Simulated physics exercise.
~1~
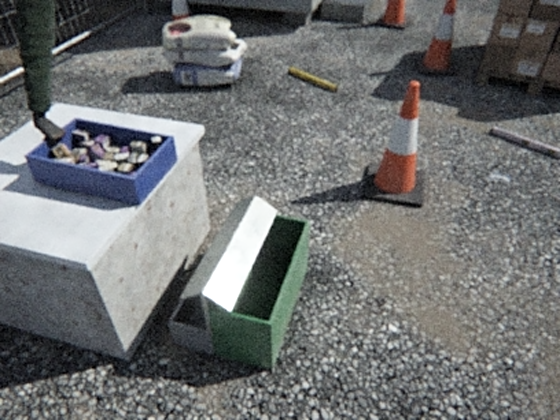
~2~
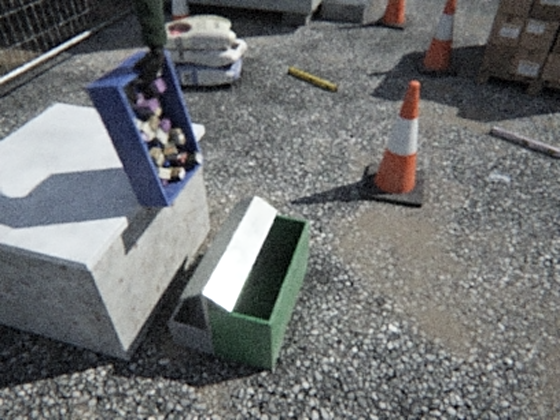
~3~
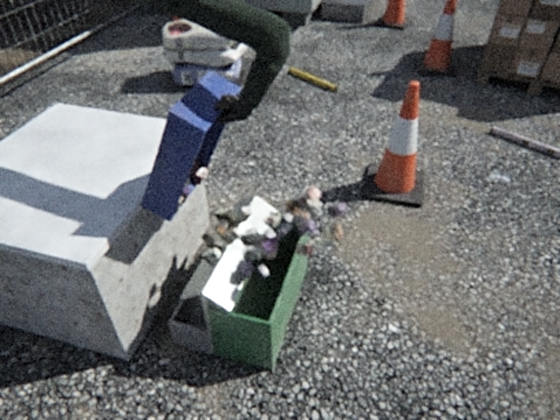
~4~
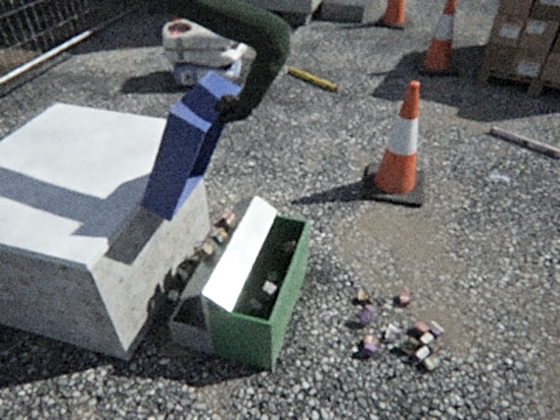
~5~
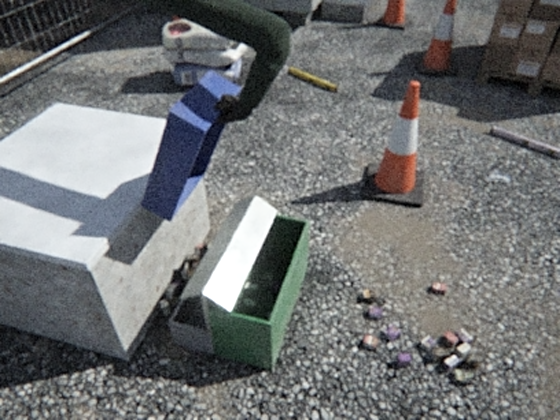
A dark green arm tipped a blue crate of small cartons off a pale block, dumping them toward a green bin with a sloped metal ridge beside it; some dropped inside, but many scattered on the gravel beyond, and the crate stayed tilted.
